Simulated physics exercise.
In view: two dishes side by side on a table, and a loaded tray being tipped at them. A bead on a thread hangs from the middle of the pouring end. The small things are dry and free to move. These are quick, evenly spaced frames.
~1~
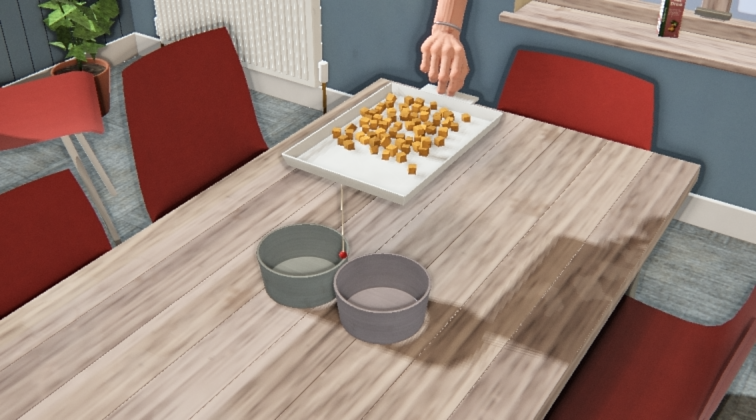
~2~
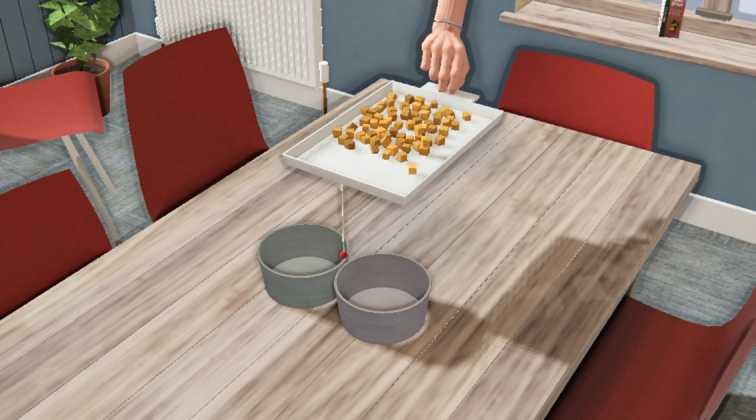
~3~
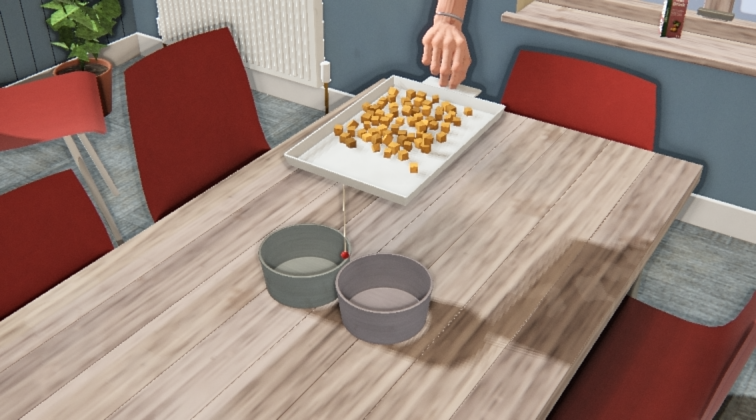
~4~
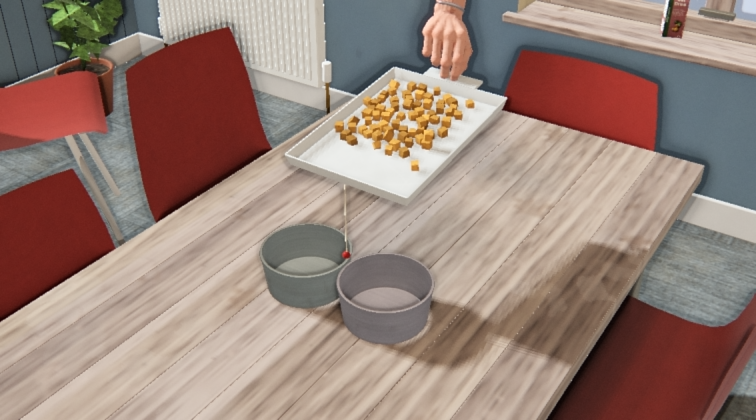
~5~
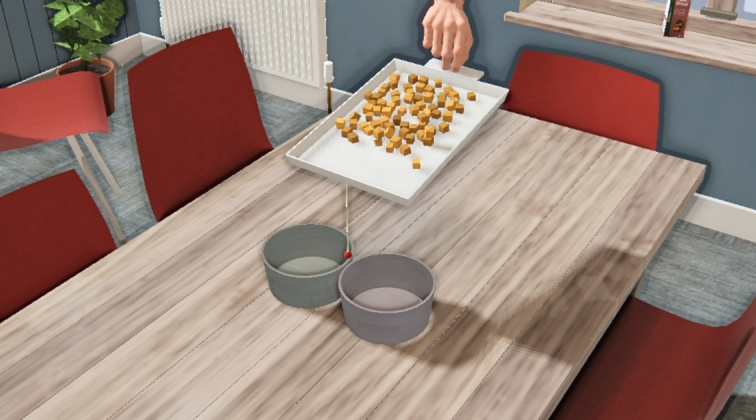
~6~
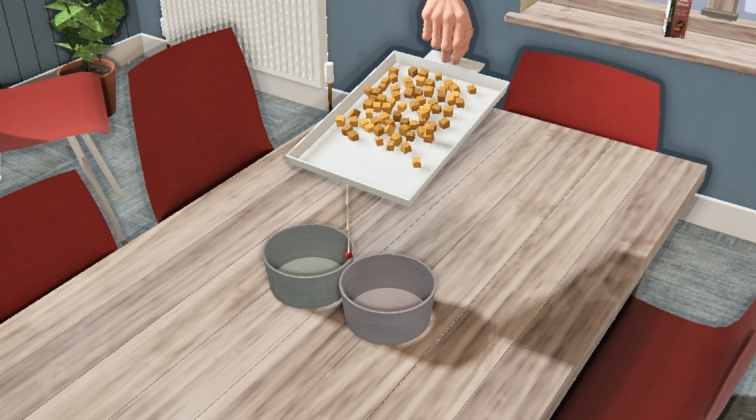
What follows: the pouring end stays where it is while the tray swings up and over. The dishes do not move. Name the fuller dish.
More goes to the right dish.
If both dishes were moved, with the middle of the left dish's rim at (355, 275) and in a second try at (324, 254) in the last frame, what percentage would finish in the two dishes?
First some 40, then 30 per cent.
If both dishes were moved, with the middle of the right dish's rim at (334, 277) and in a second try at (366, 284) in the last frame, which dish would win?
One: The right dish. Two: Right.
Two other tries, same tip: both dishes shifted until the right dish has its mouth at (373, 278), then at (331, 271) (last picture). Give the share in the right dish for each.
About 40 and 40 per cent.
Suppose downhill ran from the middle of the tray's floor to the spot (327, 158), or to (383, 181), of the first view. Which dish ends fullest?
In turn: Left; the right dish.
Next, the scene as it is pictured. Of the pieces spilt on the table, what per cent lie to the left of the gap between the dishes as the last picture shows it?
It comes to 80 per cent or so.
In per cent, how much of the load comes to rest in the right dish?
Roughly 30 in a hundred.
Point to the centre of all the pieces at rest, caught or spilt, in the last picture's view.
Close to (336, 331).
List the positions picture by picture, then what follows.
Corners of the pouring end near (287, 154) and (403, 193), level; middle of the load near (398, 126), croutons; left dish near (276, 286); right dish near (356, 321); bead on its thread near (343, 255), in the first frame.
Corners of the pouring end near (287, 154) and (404, 194), level; middle of the load near (399, 125), in the second frame.
Corners of the pouring end near (289, 154) and (405, 194), tipped barely, level across its low end; middle of the load near (400, 122), in the third frame.
Corners of the pouring end near (290, 154) and (406, 195), tipped a little, level across its low end; middle of the load near (401, 117), in the fourth frame.
Corners of the pouring end near (291, 154) and (407, 195), tipped a little, level across its low end; middle of the load near (402, 111), in the fifth frame.
Corners of the pouring end near (291, 154) and (408, 197), tipped a little, level across its low end; middle of the load near (402, 107); left dish near (281, 286); right dish near (361, 322), in the sixth frame.
Shortly afterwards, tray tipped steeply; the bulk on the tray; near a quarter in the air.
Next, tray tipped right over; near two thirds on the tray; a little in the right dish; only a few in the left dish; near a quarter outside both; only a few in the air.
Some moments later, tray tipped past a quarter turn; near a quarter in the right dish; a little in the left dish; near two thirds outside both.
In the end, tray tipped past a quarter turn; near a quarter in the right dish; a little in the left dish; near two thirds outside both.
